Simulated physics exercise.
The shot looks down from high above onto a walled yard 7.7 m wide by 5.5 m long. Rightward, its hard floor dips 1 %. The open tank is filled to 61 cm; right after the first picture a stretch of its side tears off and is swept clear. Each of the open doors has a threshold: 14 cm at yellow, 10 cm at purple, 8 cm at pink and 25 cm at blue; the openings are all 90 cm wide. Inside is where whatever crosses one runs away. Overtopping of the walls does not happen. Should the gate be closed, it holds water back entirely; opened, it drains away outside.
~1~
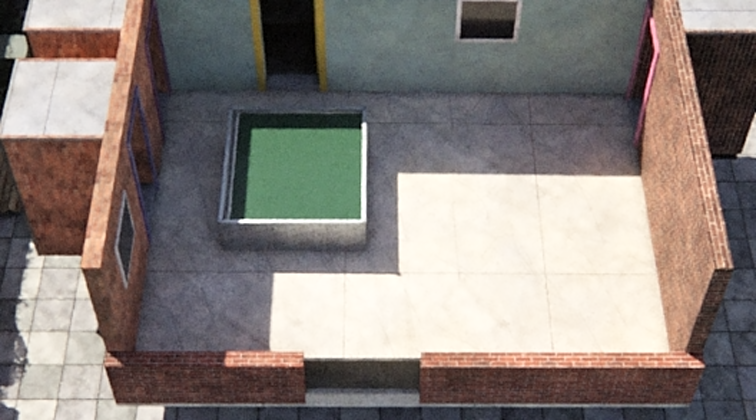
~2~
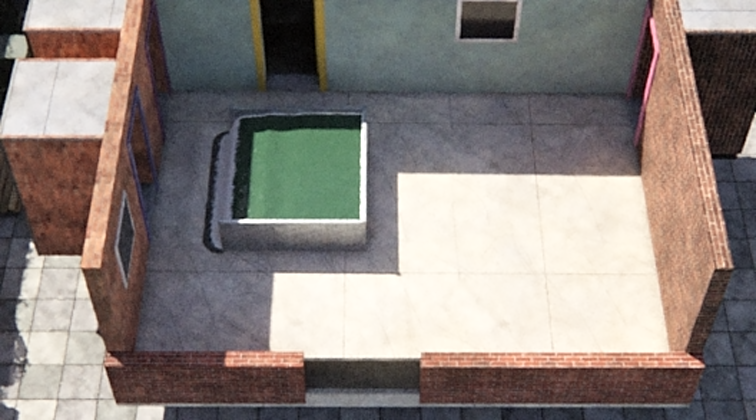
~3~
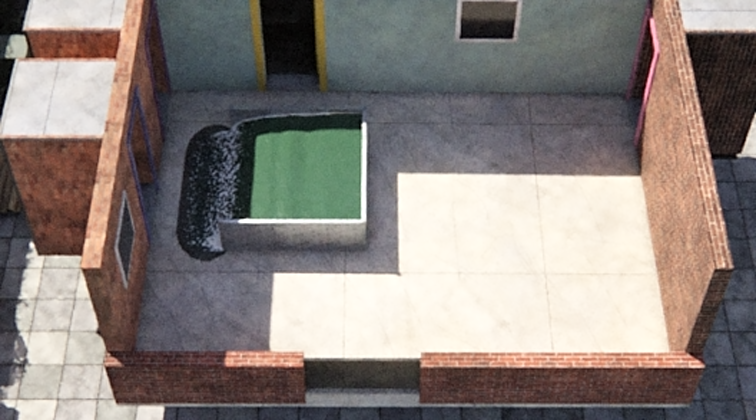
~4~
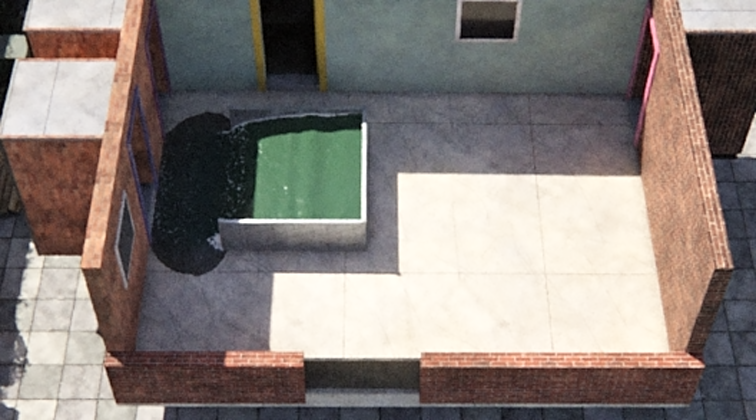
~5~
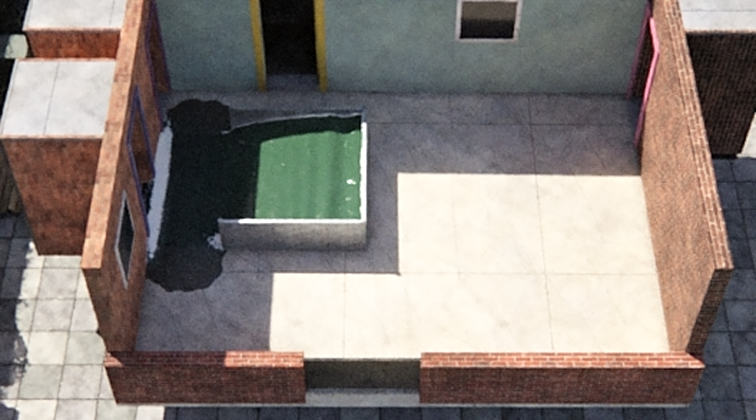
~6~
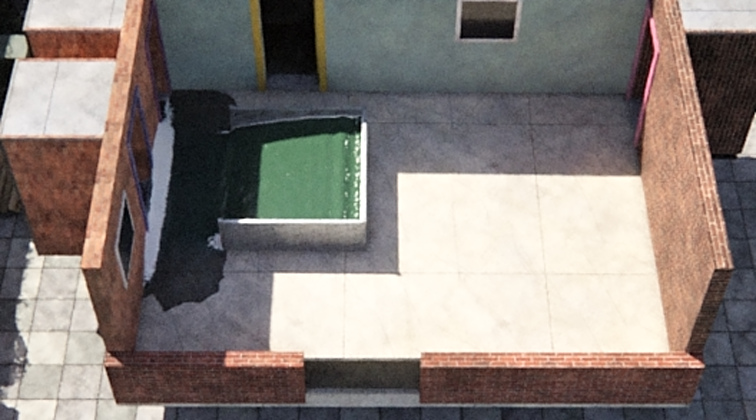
Dark water pours from the open tank's left side and spreads across the walled yard's floor.
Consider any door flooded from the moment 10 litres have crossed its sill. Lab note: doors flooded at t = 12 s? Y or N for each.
Yellow door N, purple door Y, pink door Y, blue door Y.
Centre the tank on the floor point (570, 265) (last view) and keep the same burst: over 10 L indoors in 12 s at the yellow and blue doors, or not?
Relative to the limit, yellow is within it and blue is within it.
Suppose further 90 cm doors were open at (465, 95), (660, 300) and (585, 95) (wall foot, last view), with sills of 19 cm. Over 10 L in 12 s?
Check each in turn: The first fails, the second fails, the third fails.
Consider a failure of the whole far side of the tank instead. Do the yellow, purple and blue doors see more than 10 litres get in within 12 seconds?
Door yellow goes beyond, door purple goes beyond, door blue stays within.
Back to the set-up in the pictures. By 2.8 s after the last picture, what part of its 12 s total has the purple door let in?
I'd put it at about 80 per cent by that point.
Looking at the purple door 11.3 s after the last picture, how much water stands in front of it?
About 5.5 cm deep.
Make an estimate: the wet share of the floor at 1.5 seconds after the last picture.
Close to 25 in a hundred parts are wet.
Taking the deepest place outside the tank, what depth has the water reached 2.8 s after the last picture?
Max around 26 cm.
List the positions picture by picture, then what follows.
In the first picture, the open tank at (295, 166) is whole and still, 61 cm deep.
In the second picture, water pours out at (231, 183) and has run 1.1 m, to (224, 137); typically 8 cm deep outside, 61 cm at the open tank's back.
In the third picture, the front is at (210, 131), 1.3 m from the gap at (231, 184); 1.4 m2 of floor is under water; 61 cm left at the back of the open tank.
In the fourth picture, the front is at (189, 122), 1.6 m from the gap at (231, 185); 2.9 m2 of floor is under water; 61 cm left at the back of the open tank.
In the fifth picture, water pours out at (231, 185) and has run 2.0 m, to (168, 114); typically 12 cm deep outside, 58 cm at the open tank's back.
In the sixth picture, water pours out at (231, 185) and has run 2.2 m, to (170, 101); typically 14 cm deep outside, 51 cm at the open tank's back.
Then, 0.7 s after the last picture water covers 15 % of the floor and is deepest (45 cm) near (170, 95); yellow door not reached, purple door 23 cm at the sill, 19 L in, pink door not reached, blue door 43 cm at the sill, 51 L in.
Then, 1.5 s after the last picture water covers 25 % of the floor and is deepest (42 cm) near (170, 95); yellow door 6 cm at the sill, 0 L in, purple door 28 cm at the sill, 80 L in, pink door not reached, blue door 34 cm at the sill, 108 L in.
Then, 2.8 s after the last picture water covers 45 % of the floor and is deepest (26 cm) near (134, 366); yellow door 9 cm at the sill, 0 L in, purple door 22 cm at the sill, 172 L in, pink door not reached, blue door 15 cm at the sill, 124 L in.
Then, 6.3 s after the last picture water covers 90 % of the floor and is deepest (16 cm) near (640, 201); yellow door 6 cm at the sill, 0 L in, purple door 9 cm at the sill, 214 L in, pink door 12 cm at the sill, 37 L in, blue door 12 cm at the sill, 124 L in.
Then, 11.3 s after the last picture water covers 95 % of the floor and is deepest (10 cm) near (605, 380); yellow door 4 cm at the sill, 0 L in, purple door 5 cm at the sill, 214 L in, pink door 9 cm at the sill, 58 L in, blue door 5 cm at the sill, 124 L in.
